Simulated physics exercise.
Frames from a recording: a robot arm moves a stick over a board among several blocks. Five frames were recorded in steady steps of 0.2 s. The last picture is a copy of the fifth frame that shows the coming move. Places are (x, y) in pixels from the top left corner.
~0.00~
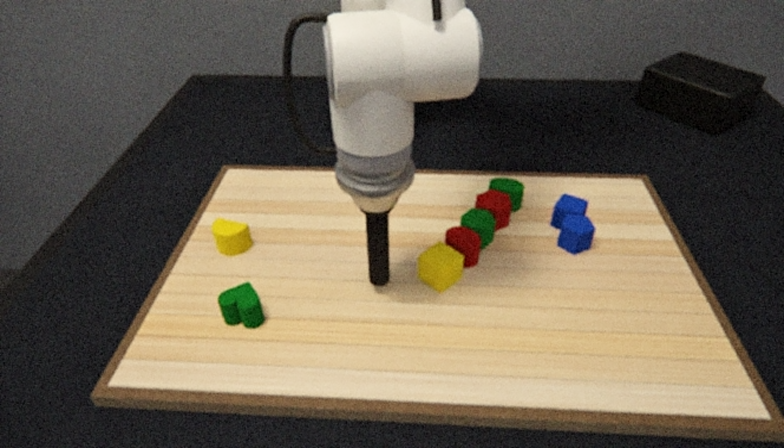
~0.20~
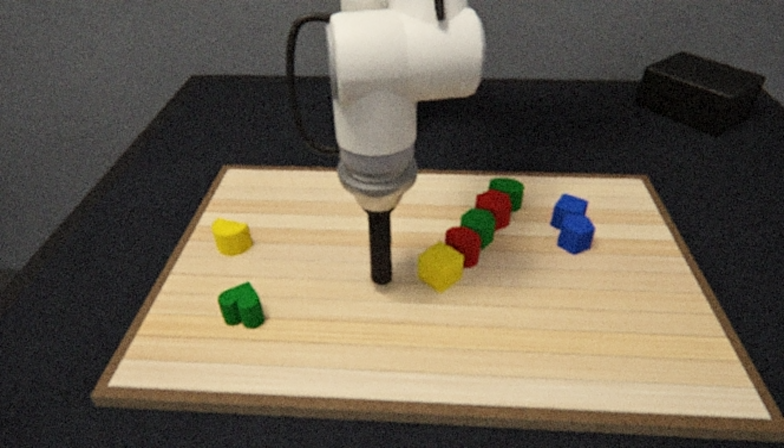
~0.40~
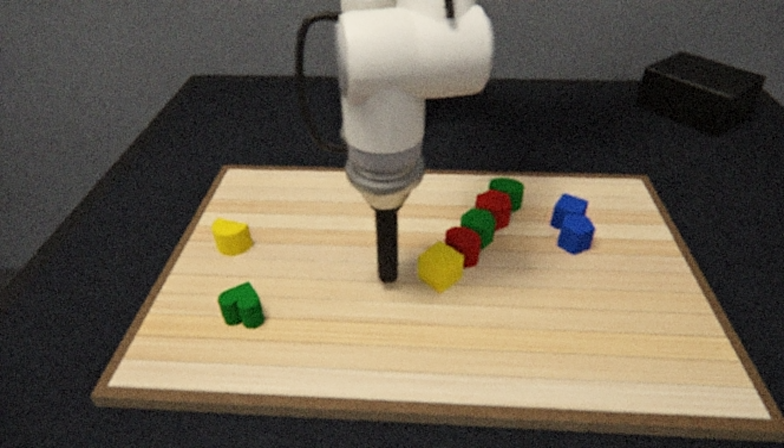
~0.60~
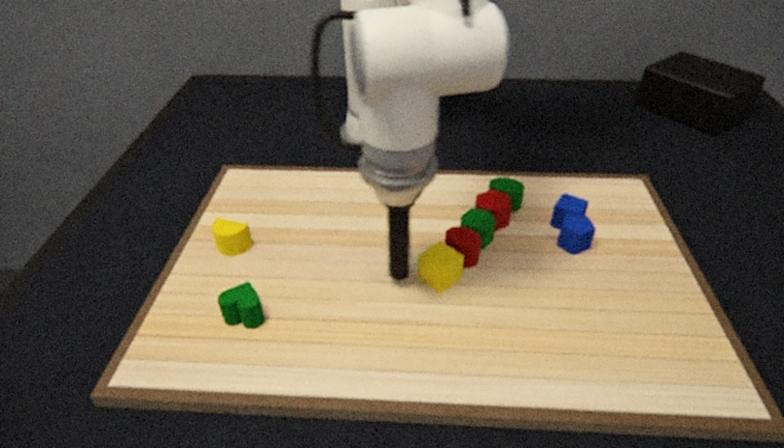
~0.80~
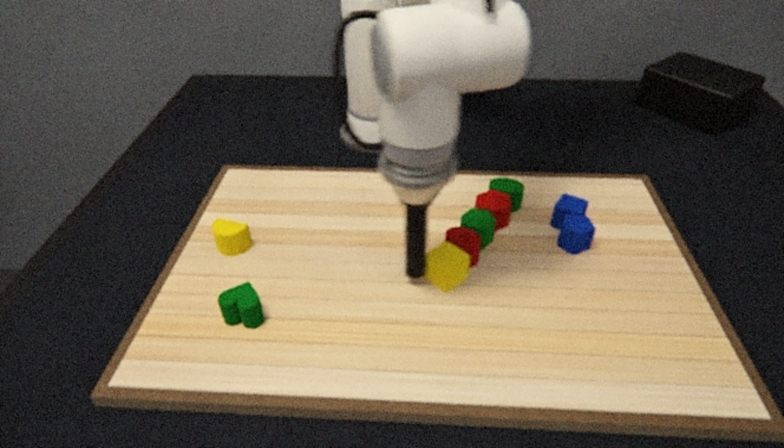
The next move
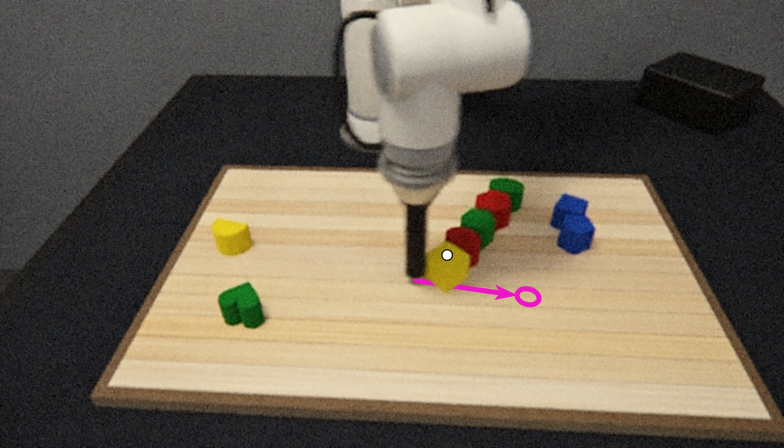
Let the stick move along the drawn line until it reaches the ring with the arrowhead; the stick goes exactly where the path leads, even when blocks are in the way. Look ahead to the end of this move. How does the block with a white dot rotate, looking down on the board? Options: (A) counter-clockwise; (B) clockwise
The answer is A.
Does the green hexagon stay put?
No
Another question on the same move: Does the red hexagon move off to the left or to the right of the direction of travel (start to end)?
Sideways shift: Left.
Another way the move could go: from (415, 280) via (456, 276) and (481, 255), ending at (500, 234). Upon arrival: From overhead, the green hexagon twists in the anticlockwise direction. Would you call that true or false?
Verdict: True.
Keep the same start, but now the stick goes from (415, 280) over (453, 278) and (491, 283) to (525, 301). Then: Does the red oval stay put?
Answer: No.
Drawn move, straight from (415, 280) to (528, 297); the dot is on the yellow four-sided block.
On the path given first. One third of the way, stick at (453, 278); yellow four-sided block at (483, 256), turned 10° anticlockwise; red oval at (481, 232), turned 45° anticlockwise; green hexagon at (483, 213); red hexagon at (497, 196).
Two thirds of the way, stick at (491, 284); yellow four-sided block at (512, 253), turned 50° anticlockwise; red oval at (491, 232), turned 60° anticlockwise; green hexagon at (485, 212); red hexagon at (496, 194).
At the end, stick at (530, 289); yellow four-sided block at (524, 251), turned 90° anticlockwise; red oval at (491, 232), turned 60° anticlockwise; green hexagon at (485, 212); red hexagon at (496, 194).
